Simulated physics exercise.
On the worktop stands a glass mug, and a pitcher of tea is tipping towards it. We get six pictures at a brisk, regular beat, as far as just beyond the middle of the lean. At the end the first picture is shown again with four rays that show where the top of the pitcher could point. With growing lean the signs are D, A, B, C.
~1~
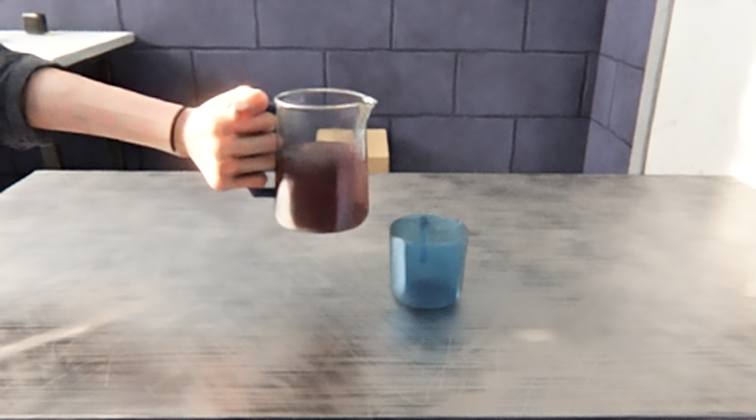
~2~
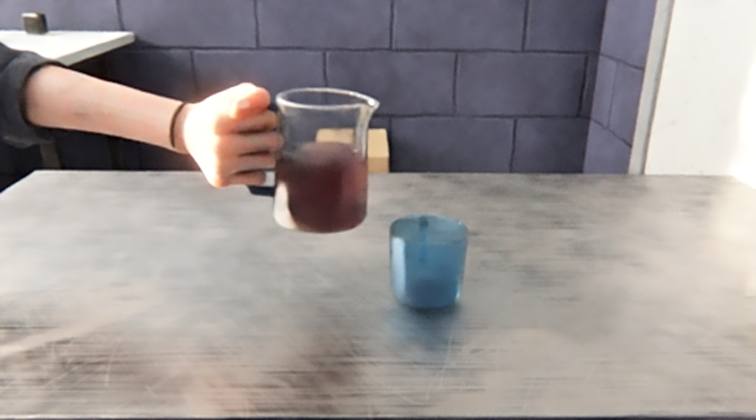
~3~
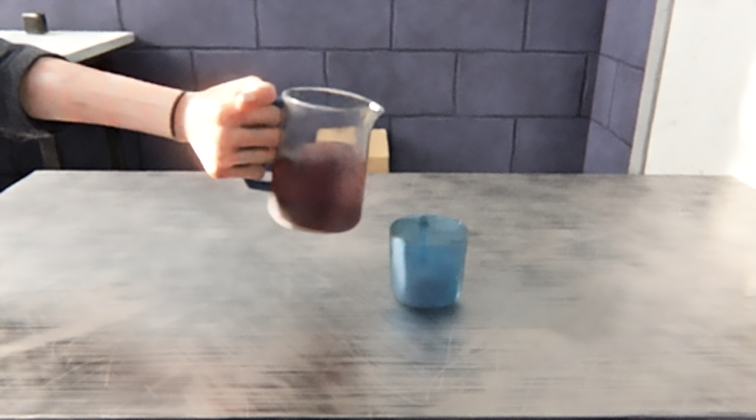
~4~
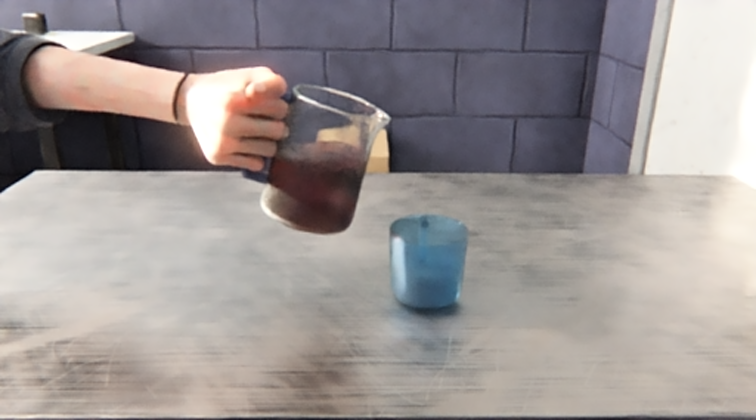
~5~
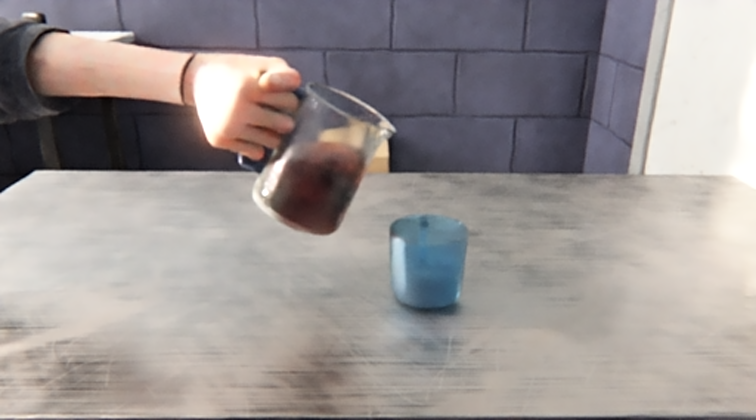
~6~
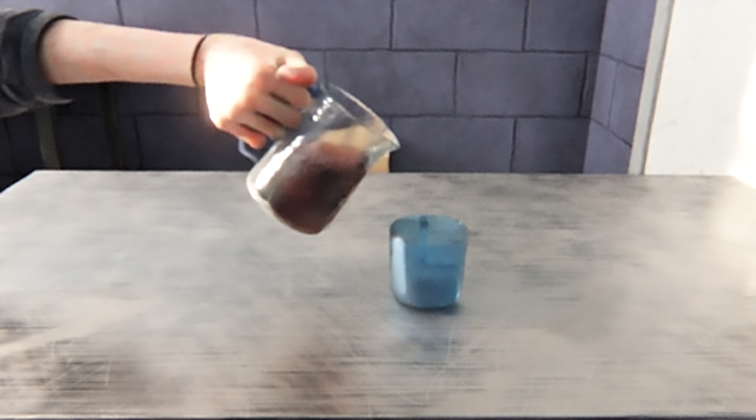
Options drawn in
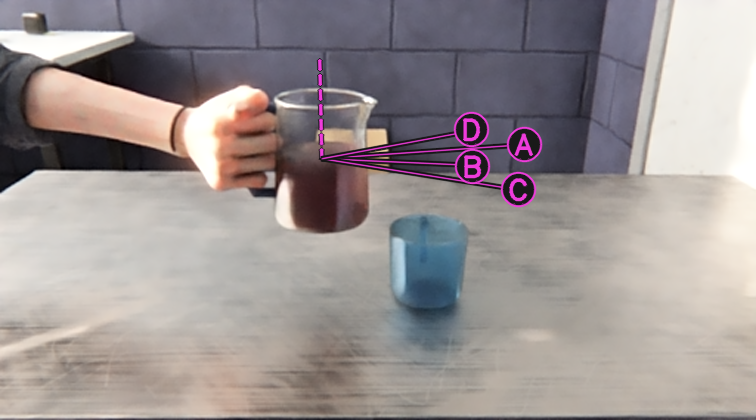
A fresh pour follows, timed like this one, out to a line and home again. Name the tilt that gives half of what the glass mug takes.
The best mark is D.
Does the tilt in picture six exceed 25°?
Yes, it does.
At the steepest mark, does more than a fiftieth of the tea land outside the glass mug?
Yes, it does.
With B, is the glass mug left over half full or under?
Over.
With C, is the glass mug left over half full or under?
Over half.
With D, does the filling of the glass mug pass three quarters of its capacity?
No.
In magenta, A at (507, 145); B at (455, 164); C at (501, 187); D at (454, 134).
If A is chosen, the glass mug ends with about 62 % of what it can hold; 6 % of the tea is spilt.
If B is chosen, the glass mug ends with about 77 % of what it can hold; 7 % of the tea is spilt.
If C is chosen, the glass mug ends with about 86 % of what it can hold; 11 % of the tea is spilt.
If D is chosen, the glass mug ends with about 51 % of what it can hold.
